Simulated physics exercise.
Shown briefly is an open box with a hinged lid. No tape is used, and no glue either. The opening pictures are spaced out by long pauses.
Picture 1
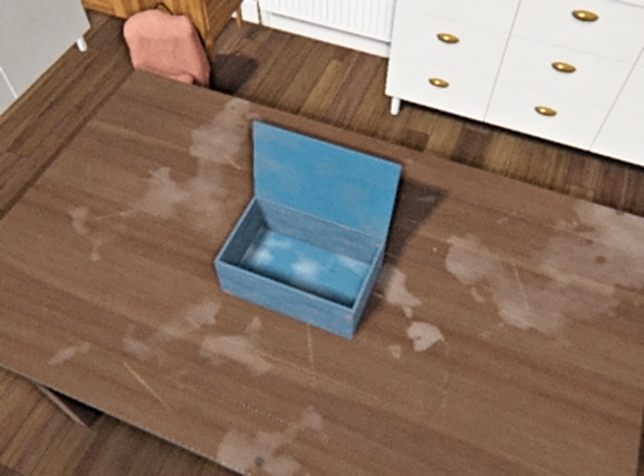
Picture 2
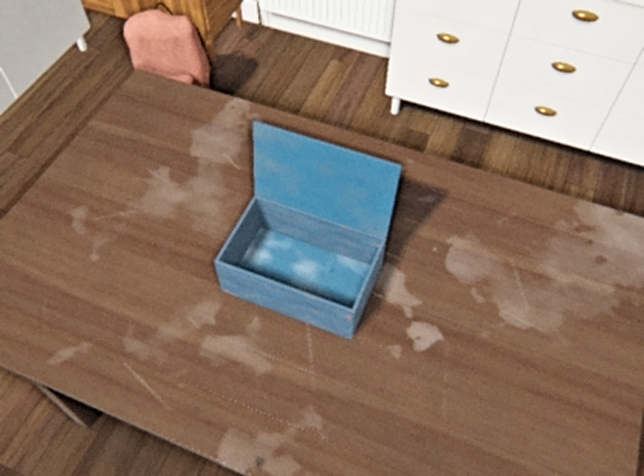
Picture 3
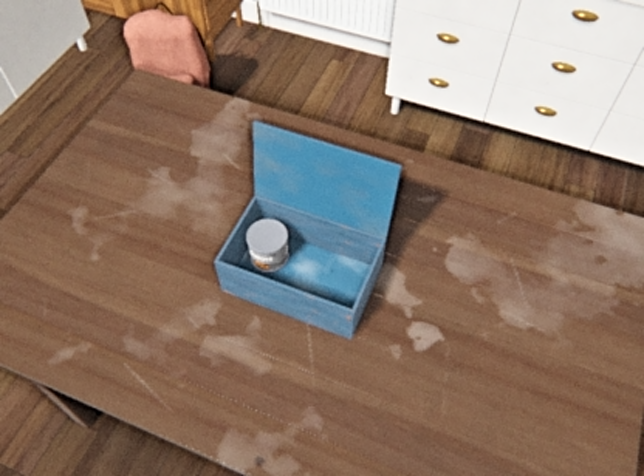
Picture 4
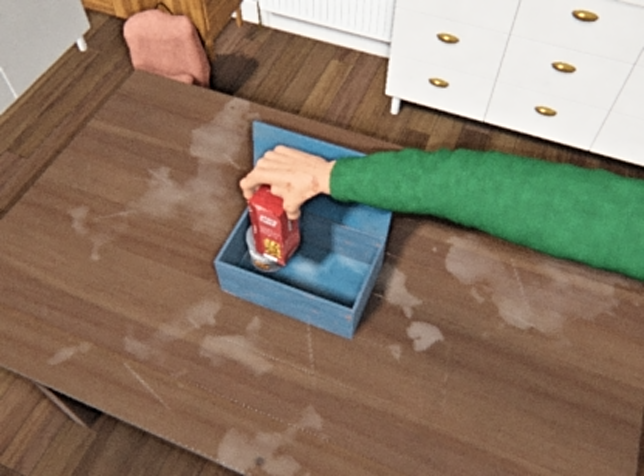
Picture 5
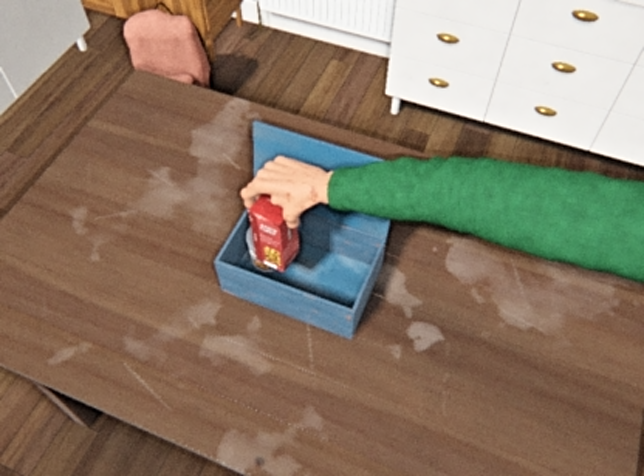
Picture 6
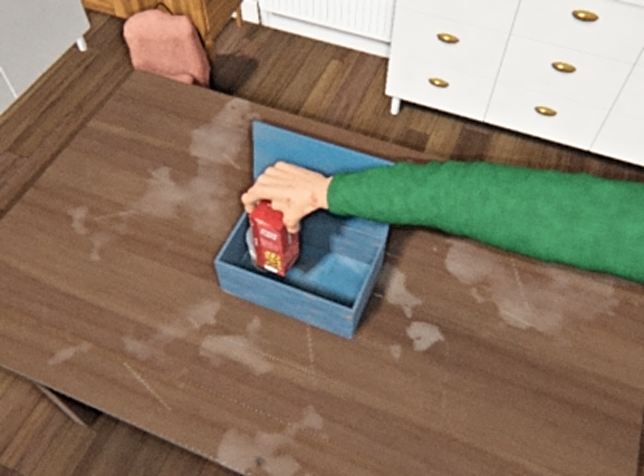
A hand in a green sleeve lowered a red carton into the left side of an open blue box on a wooden table, where a grey tin had appeared earlier, and kept holding it.
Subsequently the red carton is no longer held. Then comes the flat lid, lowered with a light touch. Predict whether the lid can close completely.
The box ends up covered.
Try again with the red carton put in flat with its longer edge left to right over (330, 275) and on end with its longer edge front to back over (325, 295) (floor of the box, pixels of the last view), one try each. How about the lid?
First time round it drops into place, and second time round it won't go down.
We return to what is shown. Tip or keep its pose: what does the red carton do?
By the end the red carton has leaned over.
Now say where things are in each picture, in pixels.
In the first frame, the last thing is not in view yet.
In the second frame, the last thing is not in view yet.
In the third frame, the last thing is not in view yet; grey tin (268, 246).
The fourth frame shows coming down; red carton (275, 224).
The fifth frame shows coming down; red carton (275, 232).
The sixth frame shows put in, still held; red carton (275, 237).
Then, 0.90 s past the last view, lid starting down; red carton on its side near (327, 277).
Then, 1.70 s past the last view, lid 47° above the rim; red carton on its side near (327, 277).
Finally, lid shut; down or leaning hard in the box, red carton; grey tin still in place. Final places as the last picture's camera would see them, red carton near (327, 277).
